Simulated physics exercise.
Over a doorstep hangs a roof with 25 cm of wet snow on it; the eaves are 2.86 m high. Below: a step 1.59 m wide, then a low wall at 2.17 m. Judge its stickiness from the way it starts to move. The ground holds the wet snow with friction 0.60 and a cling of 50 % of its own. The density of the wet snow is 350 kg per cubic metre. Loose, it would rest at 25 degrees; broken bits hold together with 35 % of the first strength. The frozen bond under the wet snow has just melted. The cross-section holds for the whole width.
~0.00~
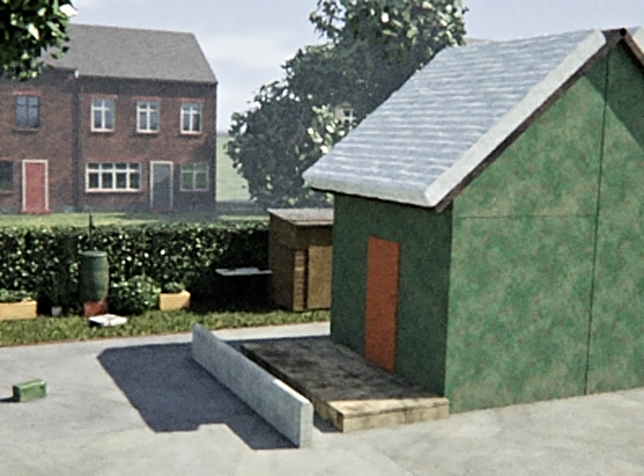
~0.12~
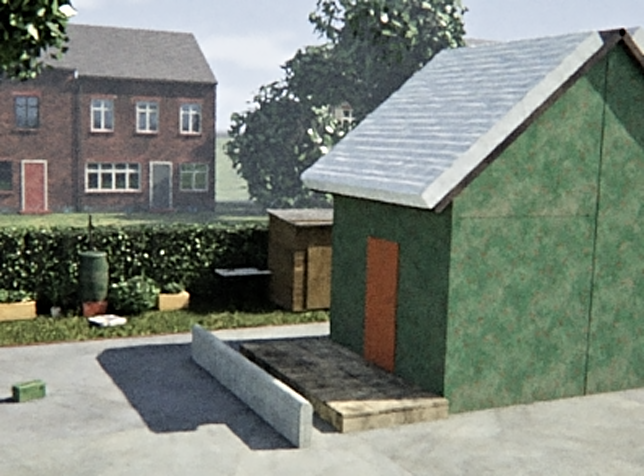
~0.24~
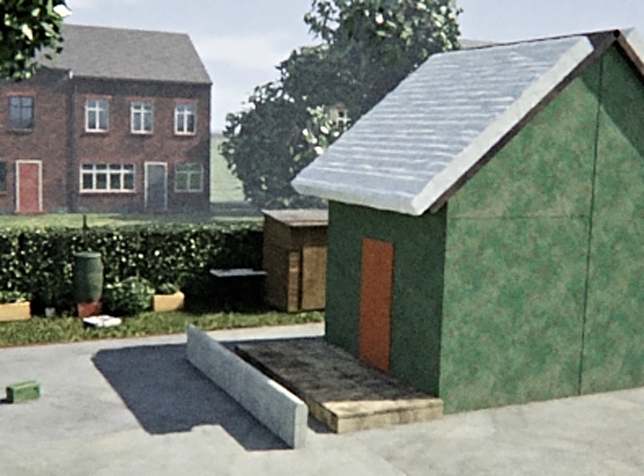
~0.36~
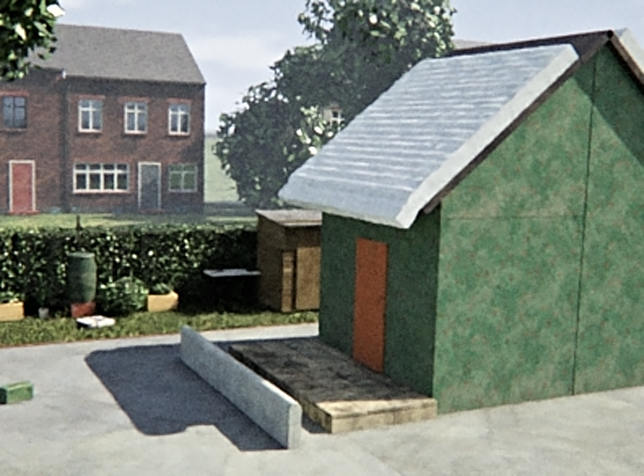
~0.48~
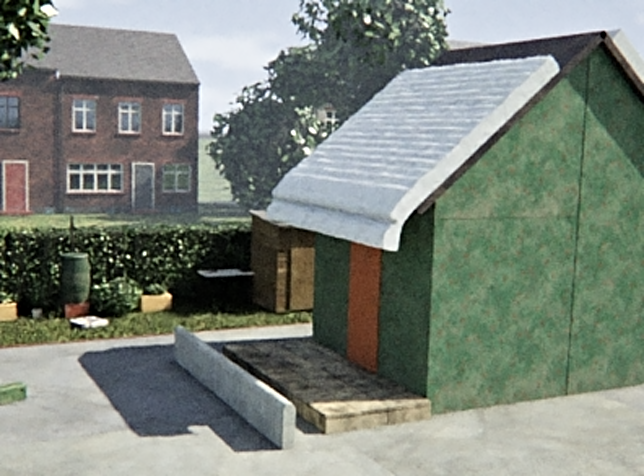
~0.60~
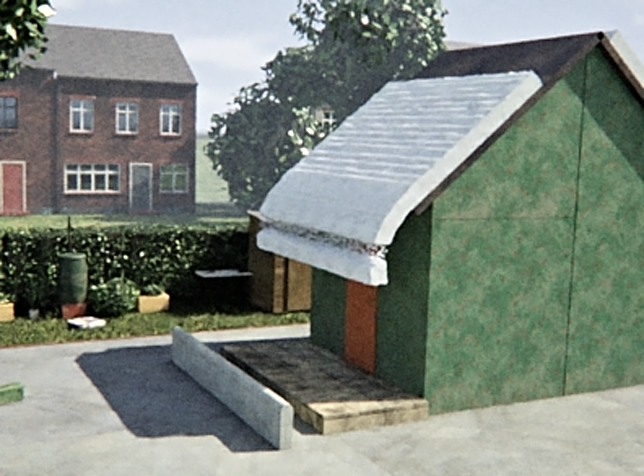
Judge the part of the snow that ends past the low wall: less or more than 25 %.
Expect more than 25 %.
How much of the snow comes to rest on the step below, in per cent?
Some 35 per cent.
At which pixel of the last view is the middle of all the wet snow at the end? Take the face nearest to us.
Around (261, 426).
By 1.04 s, 39 % is still on the roof and 0 % is past the low wall.
By 1.56 s, none is still on the roof and 32 % is past the low wall.
By 2.08 s, none is still on the roof and 32 % is past the low wall.
By 2.60 s, none is still on the roof and 32 % is past the low wall.
By 2.70 s, at the end, none is still on the roof and 32 % is past the low wall.
